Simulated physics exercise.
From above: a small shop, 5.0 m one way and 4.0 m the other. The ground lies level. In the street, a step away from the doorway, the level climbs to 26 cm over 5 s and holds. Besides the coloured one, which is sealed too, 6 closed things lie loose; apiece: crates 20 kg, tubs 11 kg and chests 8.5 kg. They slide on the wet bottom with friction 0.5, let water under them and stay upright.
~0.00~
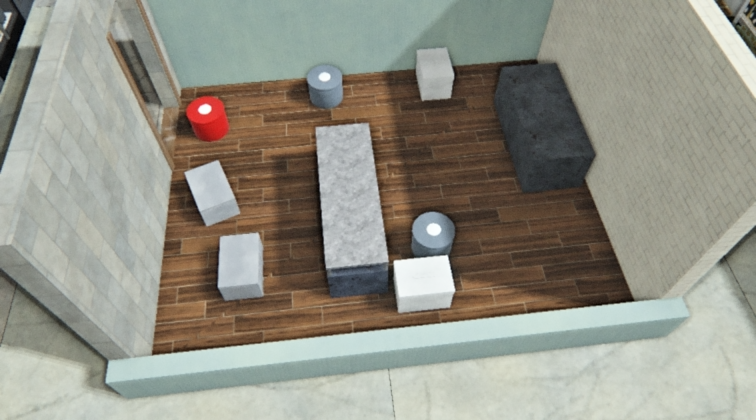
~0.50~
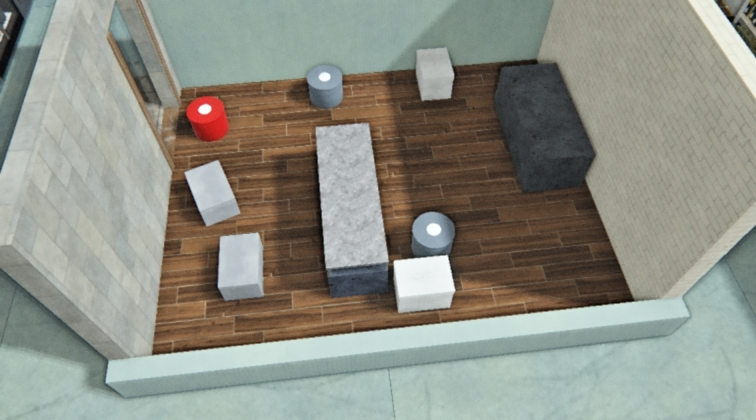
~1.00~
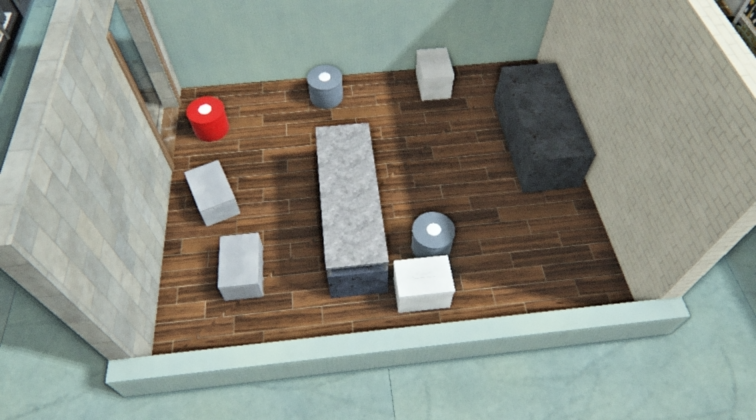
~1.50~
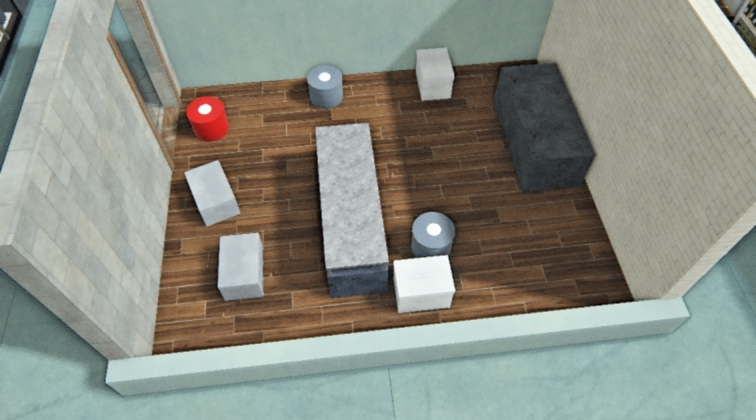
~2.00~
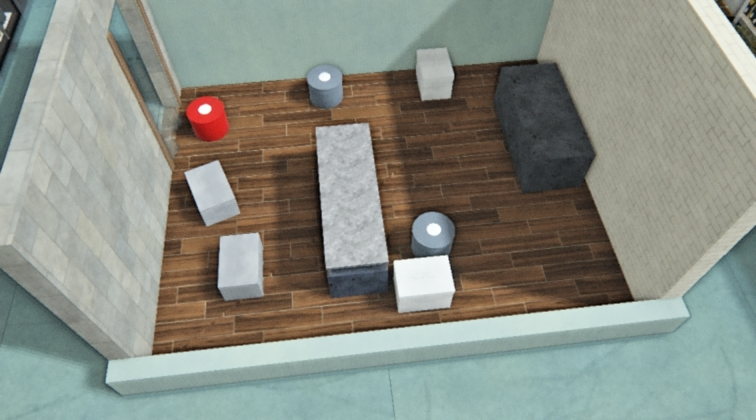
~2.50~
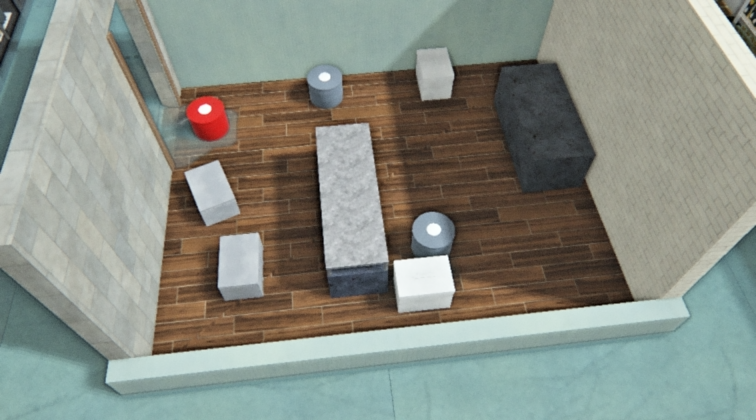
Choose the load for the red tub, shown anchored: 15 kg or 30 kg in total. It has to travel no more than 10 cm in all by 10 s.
Verdict: Neither load is enough.
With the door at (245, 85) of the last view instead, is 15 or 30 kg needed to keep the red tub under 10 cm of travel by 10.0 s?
Then neither weight holds it.
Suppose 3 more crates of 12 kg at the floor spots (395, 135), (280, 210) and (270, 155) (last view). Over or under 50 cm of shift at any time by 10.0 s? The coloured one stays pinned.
In turn: Past it, over, past it.
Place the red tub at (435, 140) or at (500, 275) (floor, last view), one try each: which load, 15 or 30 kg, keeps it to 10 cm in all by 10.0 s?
In turn: It takes the larger; the smaller is enough.
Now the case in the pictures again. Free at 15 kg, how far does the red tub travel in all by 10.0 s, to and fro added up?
Some 350 cm in all.
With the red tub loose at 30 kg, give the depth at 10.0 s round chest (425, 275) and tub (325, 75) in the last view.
About 4 and 7 cm.
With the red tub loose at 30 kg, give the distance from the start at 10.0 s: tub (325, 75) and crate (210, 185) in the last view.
In turn: 250 cm, 10 cm.
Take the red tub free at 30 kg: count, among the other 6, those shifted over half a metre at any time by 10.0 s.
I count 2.
After 3.5 s the red tub would be 14 cm from its start with 15 kg and 0 cm from its start with 30 kg; 6 cm of water round it then.
After 4.5 s the red tub would be 49 cm from its start with 15 kg and 0 cm from its start with 30 kg; 8 cm of water round it then.
After 7.0 s the red tub would be 188 cm from its start with 15 kg and 41 cm from its start with 30 kg; 9 cm of water round it then.
After 10.0 s the red tub would be 322 cm from its start with 15 kg and 81 cm from its start with 30 kg; 9 cm of water round it then.
